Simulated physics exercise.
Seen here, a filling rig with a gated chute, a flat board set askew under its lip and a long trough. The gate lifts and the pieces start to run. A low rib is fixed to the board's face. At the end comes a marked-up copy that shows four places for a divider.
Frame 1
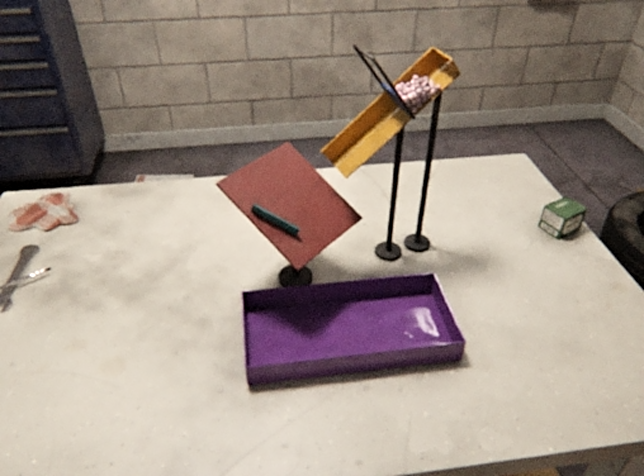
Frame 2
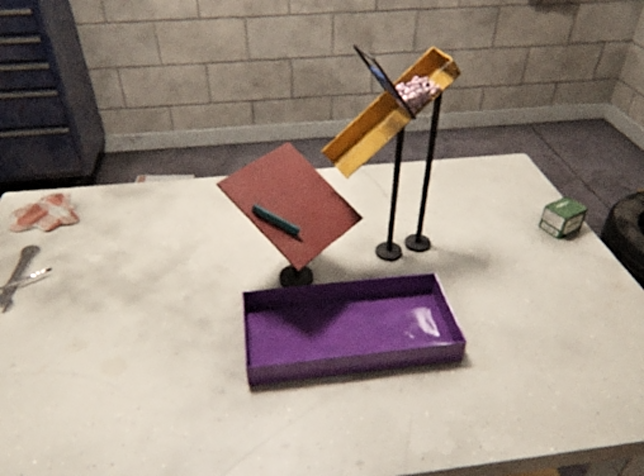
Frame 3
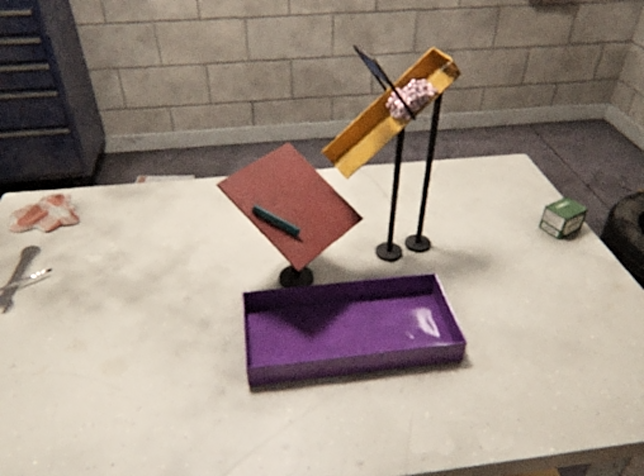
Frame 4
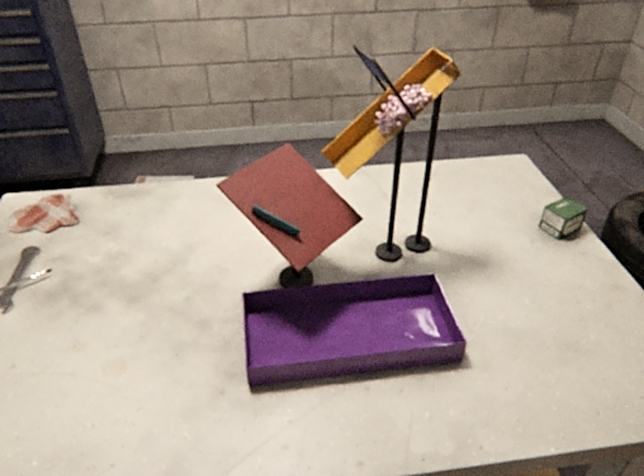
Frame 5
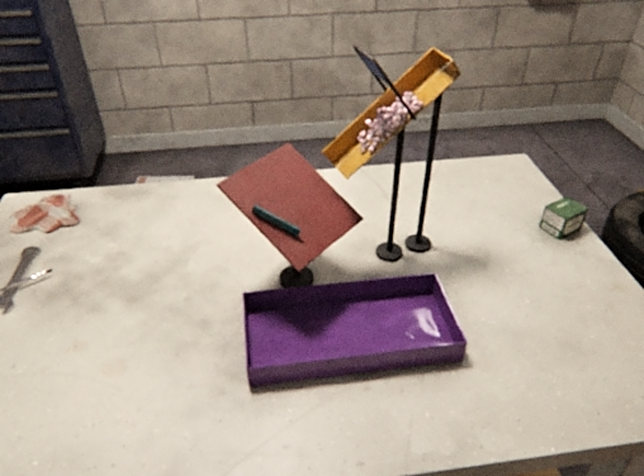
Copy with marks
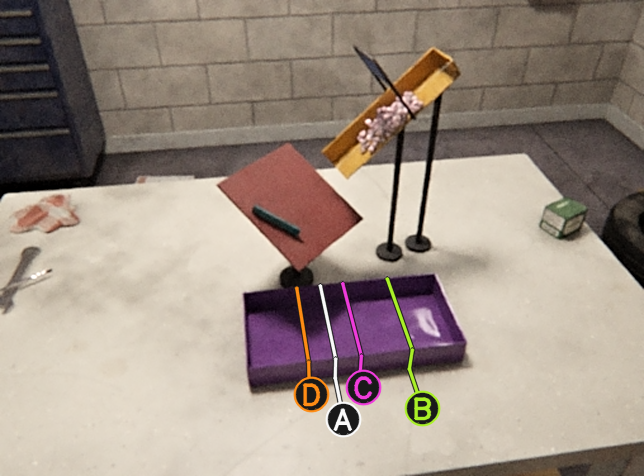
In this clip, a dark gate lifts on a sloping yellow chute above a tilted red board and an empty purple trough, and a cluster of small pale pink pieces slides down the chute to the left, spreading out.
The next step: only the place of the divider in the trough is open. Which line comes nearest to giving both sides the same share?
C is best.
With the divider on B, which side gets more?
More lands on the left.
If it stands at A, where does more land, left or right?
The right side.
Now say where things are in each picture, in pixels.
The first picture shows load behind the gate at (409, 95), sugar pearls; lip of the chute at (339, 171), sloping fairly steeply.
The second picture shows middle of the board at (293, 201), tilted fairly steeply; middle of its low edge at (333, 242); of its high edge at (254, 161).
The third picture shows front corners of the trough at (247, 367) and (466, 342), empty; front of the load at (394, 114).
The fourth picture shows middle of the load at (397, 105); its front at (383, 132), about a third of the way to the lip; rib from (254, 205) to (300, 230).
The fifth picture shows middle of the load at (392, 120); its front at (363, 151), about two thirds of the way to the lip.
On the marked copy, line A crosses the front rim at (335, 357); line B crosses the front rim at (412, 348); line C crosses the front rim at (361, 354); line D crosses the front rim at (308, 361).
If A is chosen, of what is caught, a small part on the left of the divider, most on the right.
If B is chosen, of what is caught, nearly all on the left of the divider, a small part on the right.
If C is chosen, of what is caught, about half on the left of the divider, about half on the right.
If D is chosen, of what is caught, a stray few on the left of the divider, nearly all on the right.
